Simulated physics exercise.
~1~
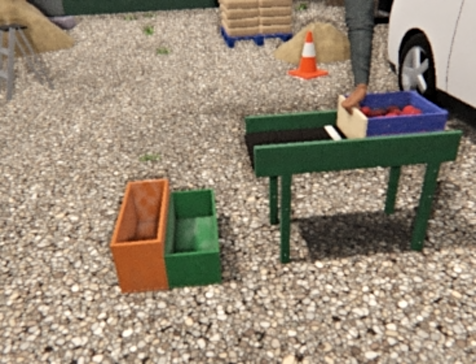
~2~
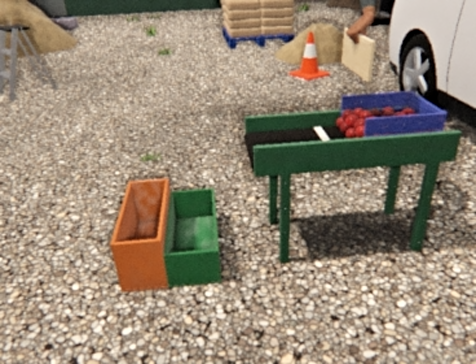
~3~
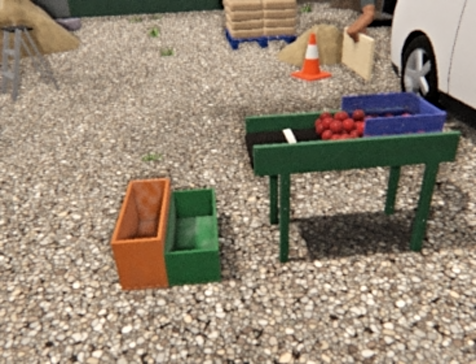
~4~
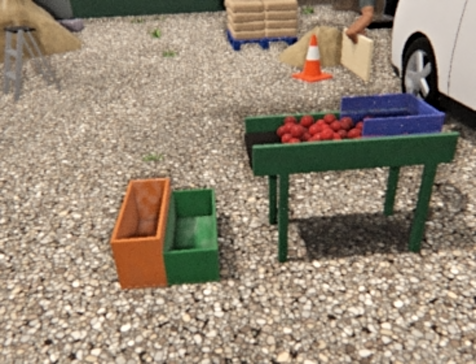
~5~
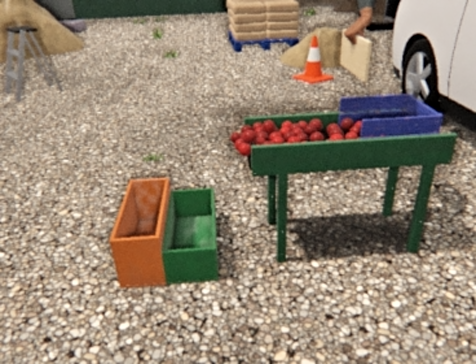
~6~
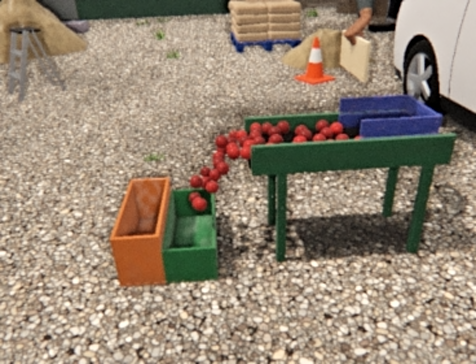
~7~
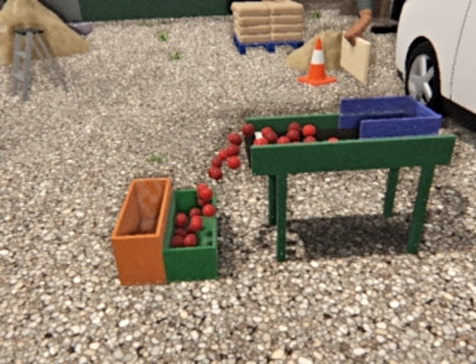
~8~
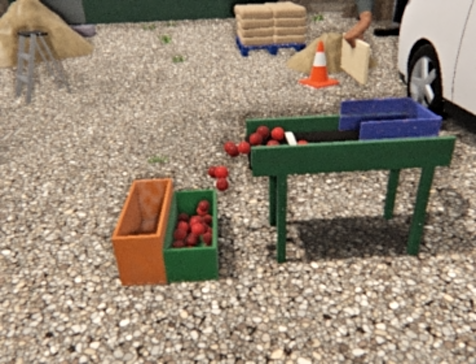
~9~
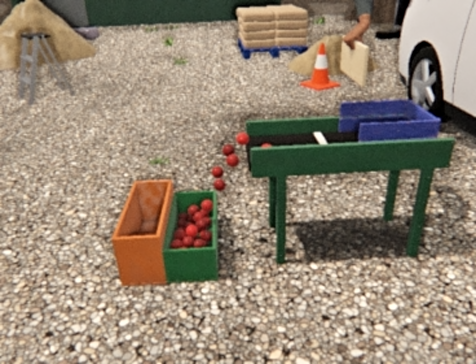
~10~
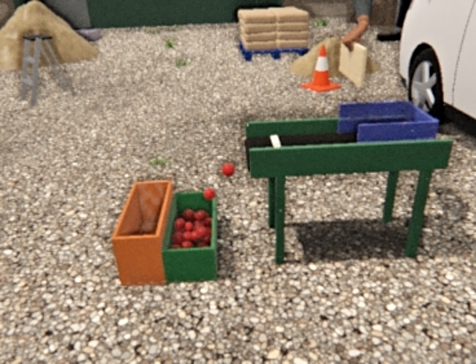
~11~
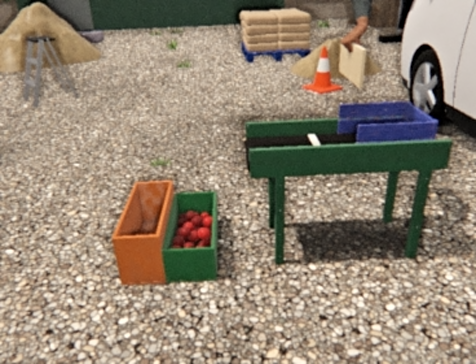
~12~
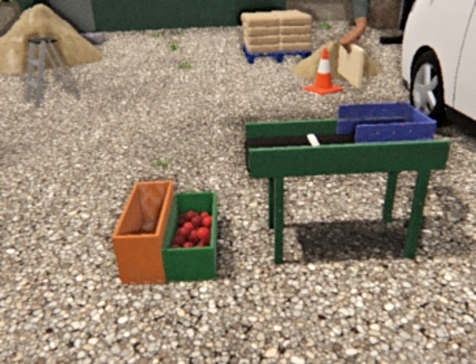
Red apples slid left out of a blue pen along a green-sided belt after a hand pulled the gate away, then tumbled off the end into the green box below, where they all settled, leaving the orange tote beside it empty.
